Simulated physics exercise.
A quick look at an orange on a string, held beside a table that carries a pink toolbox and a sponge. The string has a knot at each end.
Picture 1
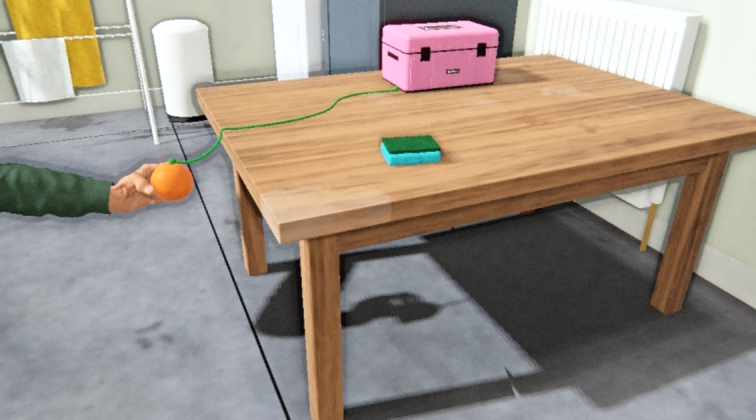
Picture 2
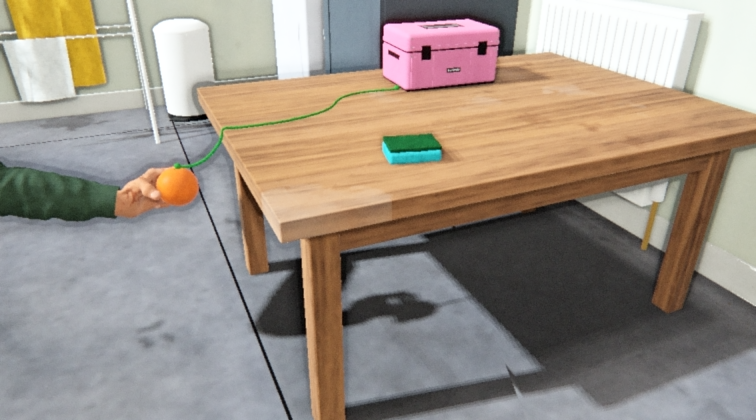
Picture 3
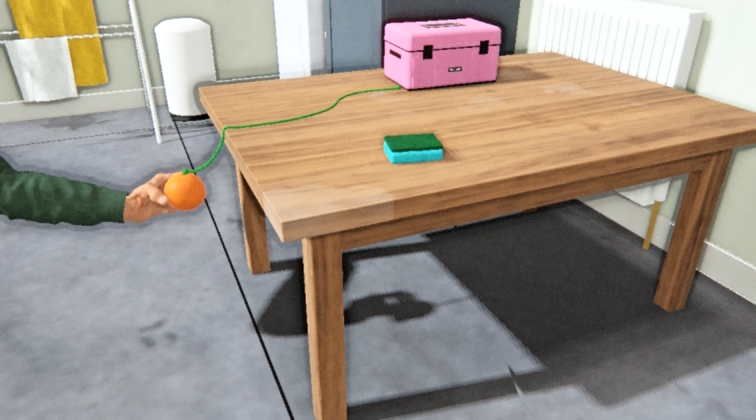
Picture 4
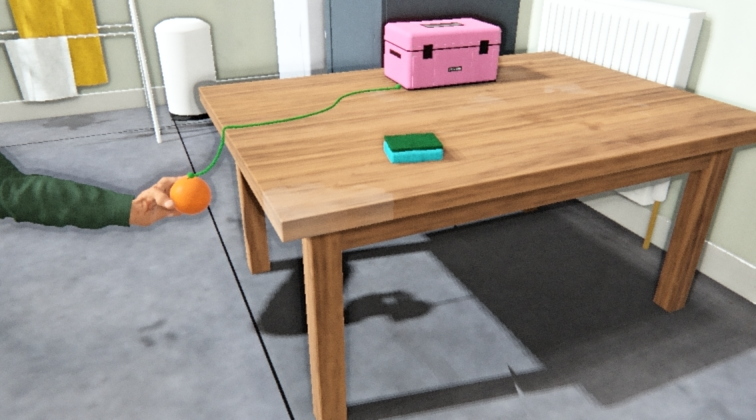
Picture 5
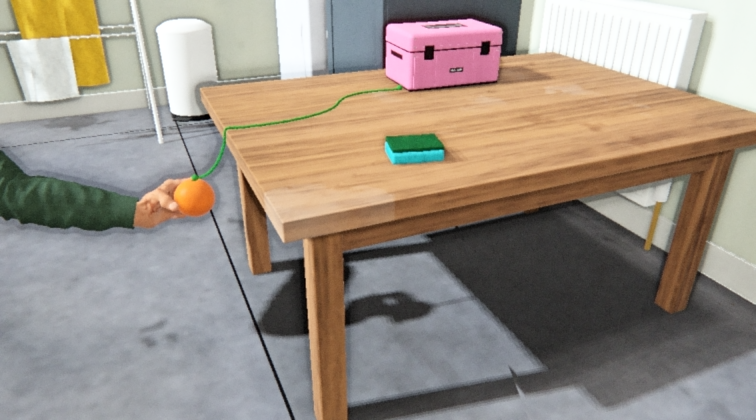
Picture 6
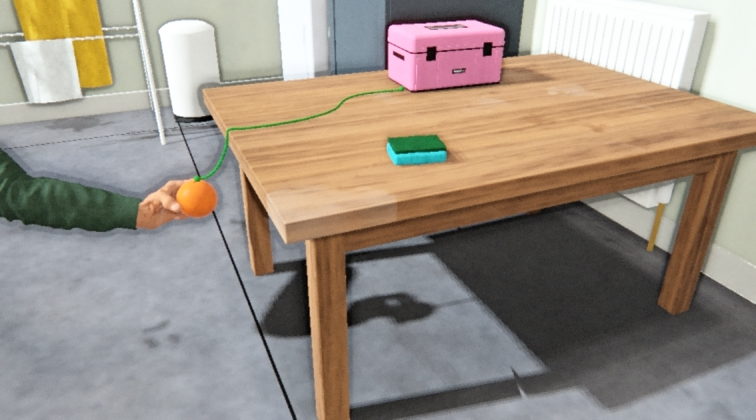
In a pale-walled room with a grey floor, seen from slightly above and in front, a wooden table stands beside a rack of yellow and white towels, a white bin and a radiator. A pink toolbox sits at the table's back, a green and turquoise sponge nearer, and a green string runs leftward to an orange. A green-sleeved hand moves the orange slightly right and down, slowing, while the view barely shifts.
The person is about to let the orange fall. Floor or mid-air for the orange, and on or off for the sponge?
The orange swings from the edge, the sponge stays on top.
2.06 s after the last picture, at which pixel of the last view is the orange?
At about (224, 221).
Then, 0.42 s later than the last view, orange above the floor near (268, 206); toolbox as before; sponge as before.
Then, 1.14 s later than the last view, orange above the floor near (221, 222); toolbox as before; sponge as before.
Then, 2.06 s later than the last view, orange above the floor near (223, 221); toolbox as before; sponge as before.
Finally, orange above the floor near (208, 223); toolbox as before; sponge as before. The orange hangs in the air and the sponge remains where it stands.
